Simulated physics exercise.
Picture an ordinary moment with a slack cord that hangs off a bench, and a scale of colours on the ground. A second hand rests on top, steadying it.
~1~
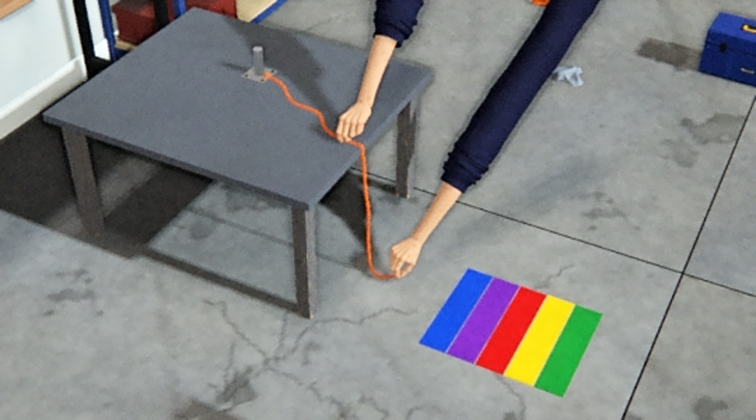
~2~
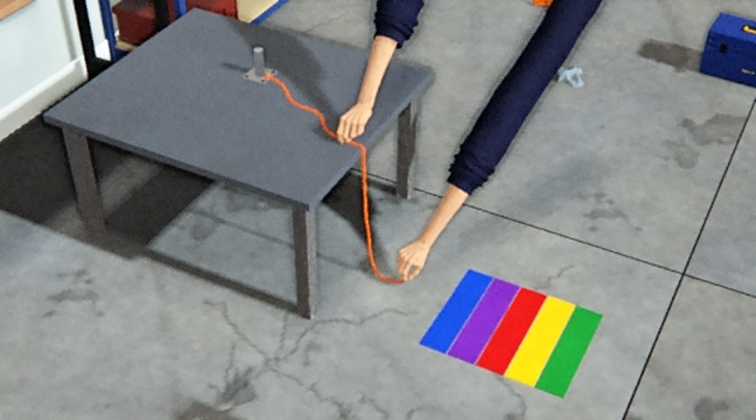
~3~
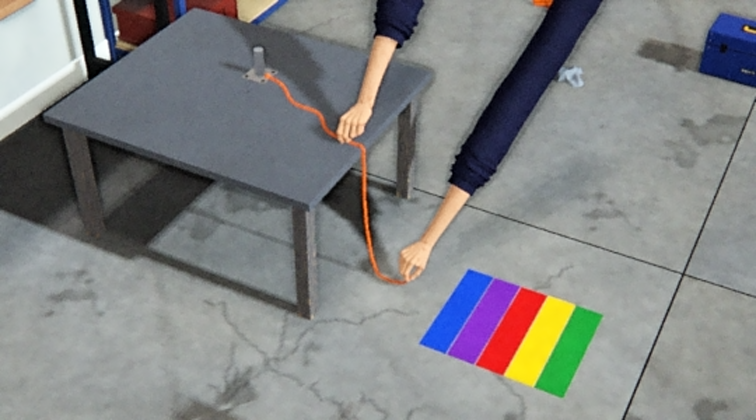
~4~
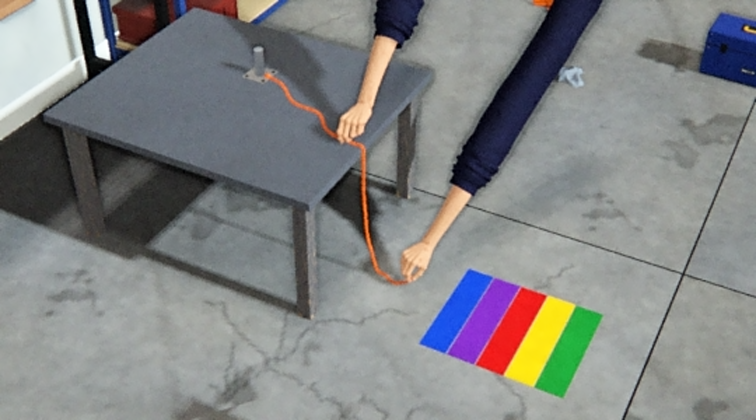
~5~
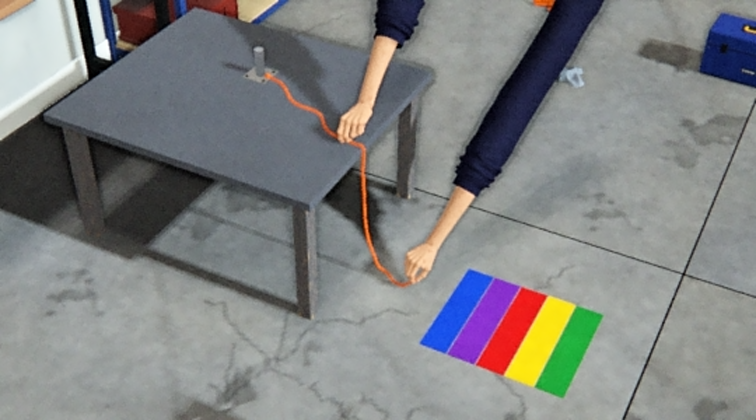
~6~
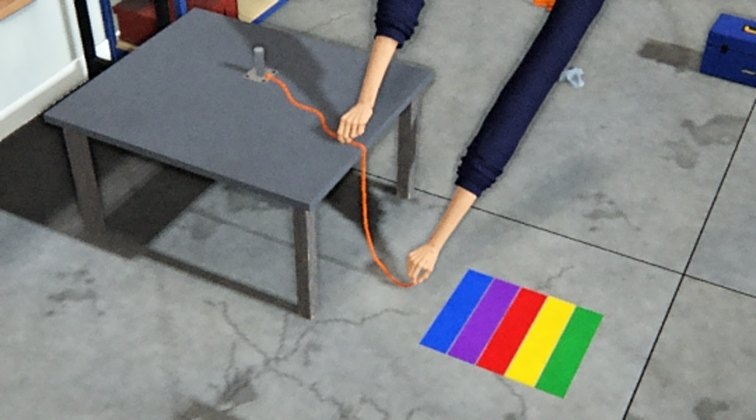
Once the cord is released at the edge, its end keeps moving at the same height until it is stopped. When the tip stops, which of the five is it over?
The purple one.
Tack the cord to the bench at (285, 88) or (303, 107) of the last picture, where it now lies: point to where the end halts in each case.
Per try (px): (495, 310), (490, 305).
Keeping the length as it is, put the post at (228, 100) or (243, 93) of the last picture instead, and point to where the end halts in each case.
Roughly (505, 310) and (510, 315).
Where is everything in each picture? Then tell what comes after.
End (400, 275); blue (441, 334); purple (469, 344); red (497, 354); yellow (526, 365); green (556, 376), in the first frame.
End (408, 278); cord through (282, 85) (310, 110) (337, 137) (364, 173) (366, 220) (373, 264), in the second frame.
End (409, 279), in the third frame.
End (411, 279); cord through (282, 85) (310, 109) (337, 137) (364, 173) (366, 219) (375, 264), in the fourth frame.
End (415, 281), in the fifth frame.
End (417, 282); cord through (283, 85) (311, 110) (337, 137) (363, 173) (365, 219) (380, 264), in the sixth frame.
Early on, end near (439, 290); short of the strips.
Midway, end near (473, 302); over blue.
At the end of the slack, end near (494, 309); over purple. It halts on the purple strip.
